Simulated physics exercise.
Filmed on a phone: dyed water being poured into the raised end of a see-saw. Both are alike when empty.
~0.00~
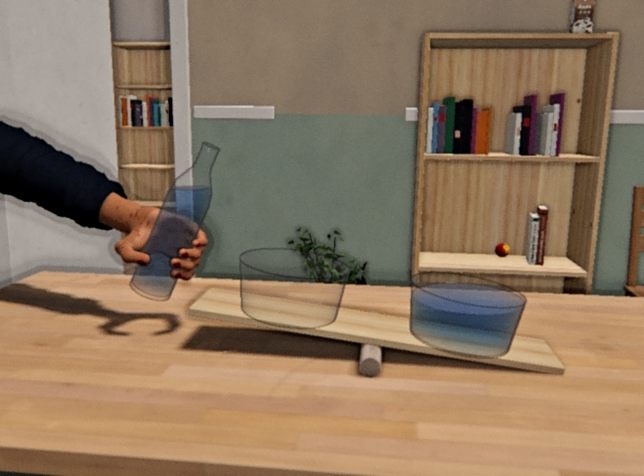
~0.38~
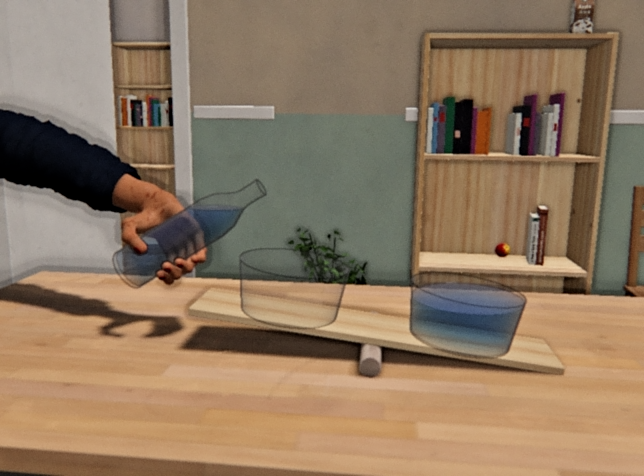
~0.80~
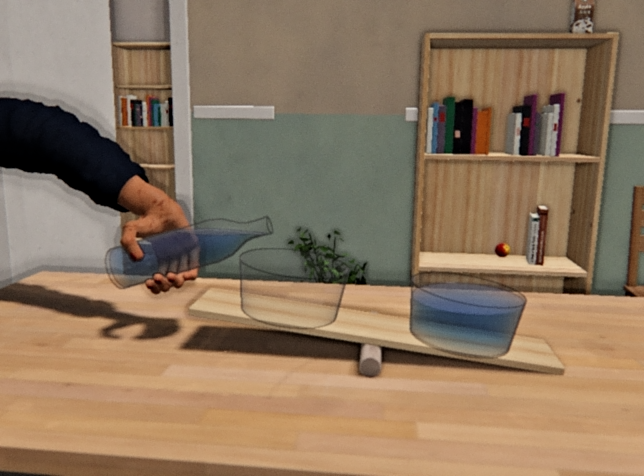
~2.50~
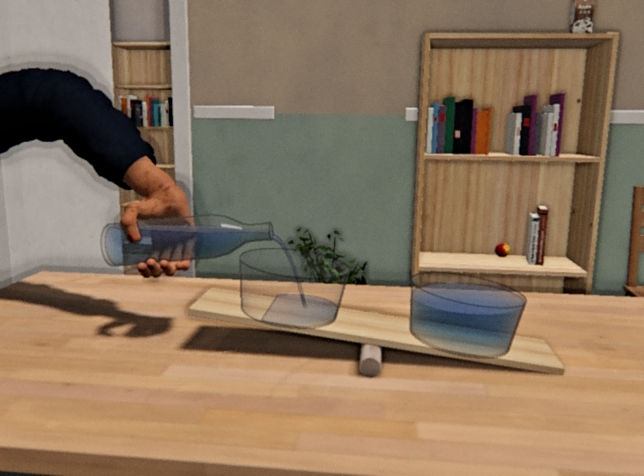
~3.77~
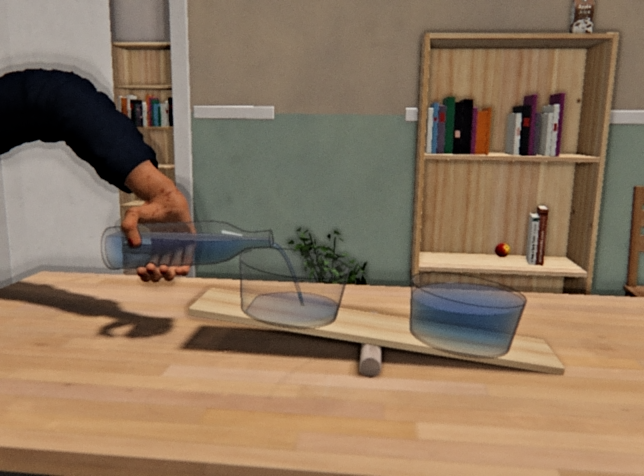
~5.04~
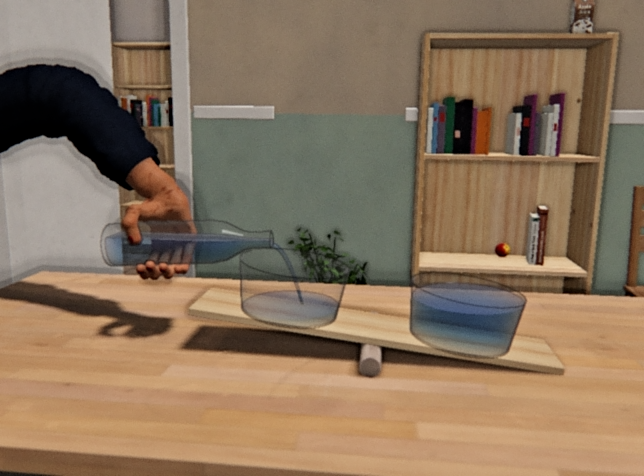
A hand tilts a bottle and pours blue water into the raised left tub.
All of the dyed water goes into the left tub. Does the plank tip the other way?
In the end the plank stays as it is.
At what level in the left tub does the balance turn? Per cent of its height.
Near 80 in a hundred.
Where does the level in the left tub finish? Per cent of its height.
I make it 40 per cent.
By 10.7 s, the left tub is about a quarter full; the plank leans as before.
By 15.1 s, the left tub is about a third full; the plank leans as before.
By 18.6 s, the left tub is about half full; the plank leans as before.
